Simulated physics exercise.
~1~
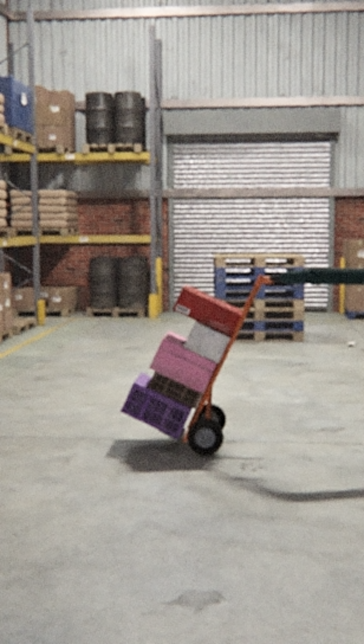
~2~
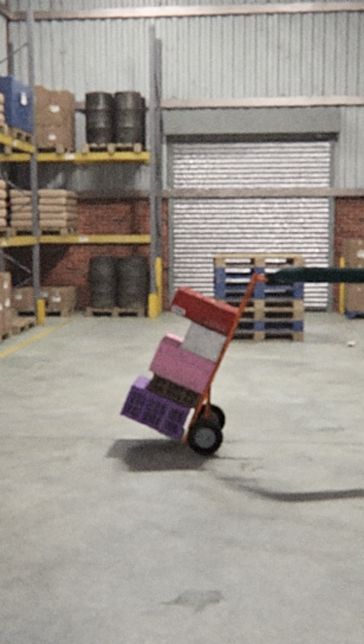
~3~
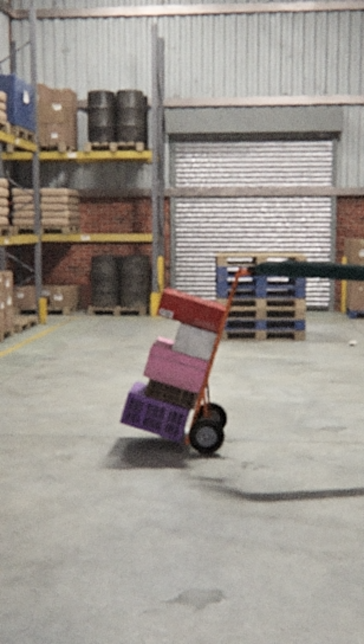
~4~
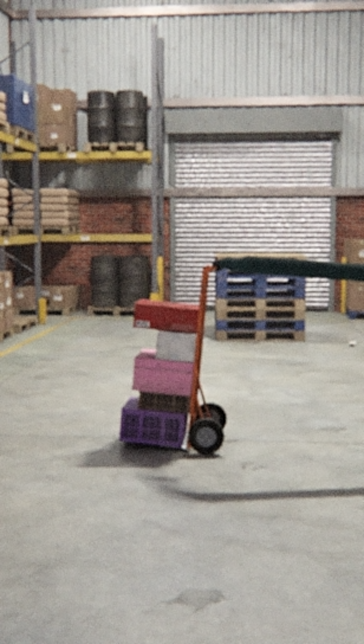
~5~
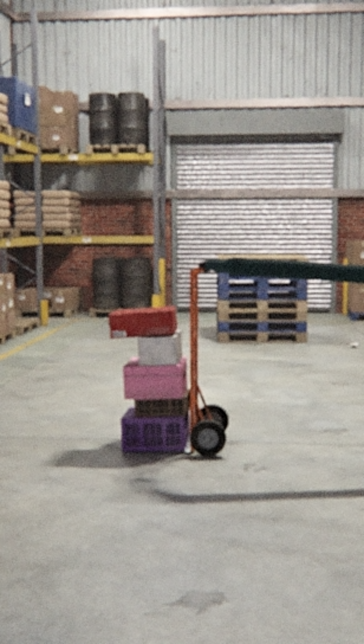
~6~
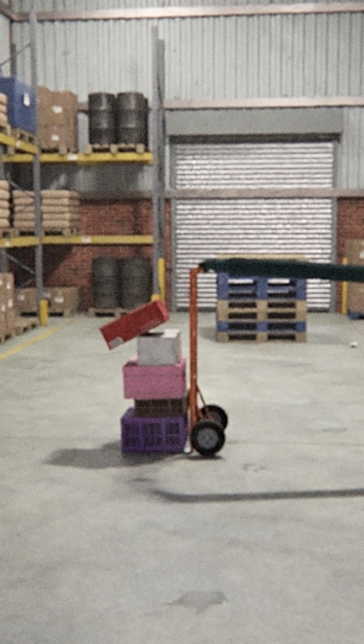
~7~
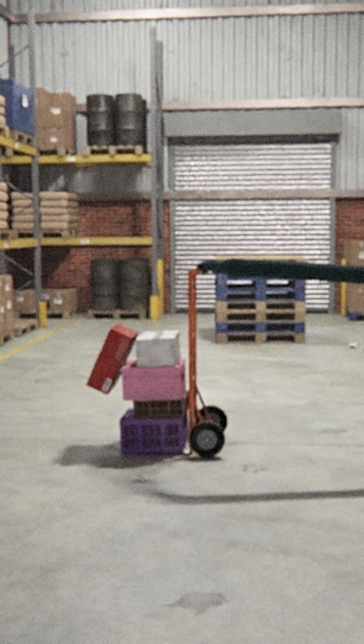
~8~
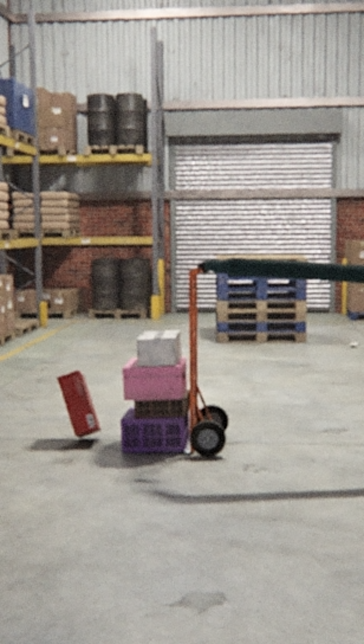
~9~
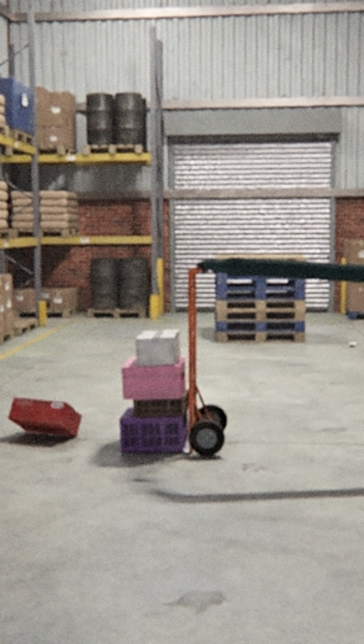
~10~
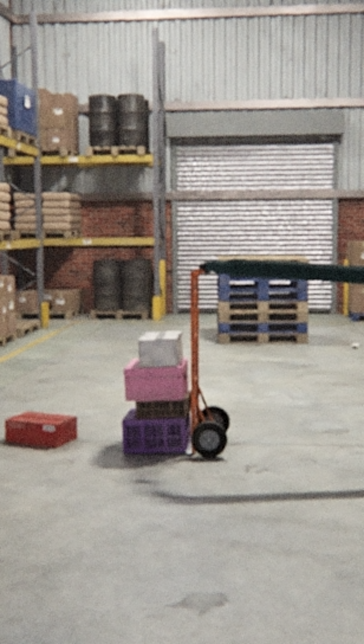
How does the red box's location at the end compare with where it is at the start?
At the start the red box is on top of the stack on the leaning sack truck. At the end it lies on the floor to the left of the stack.
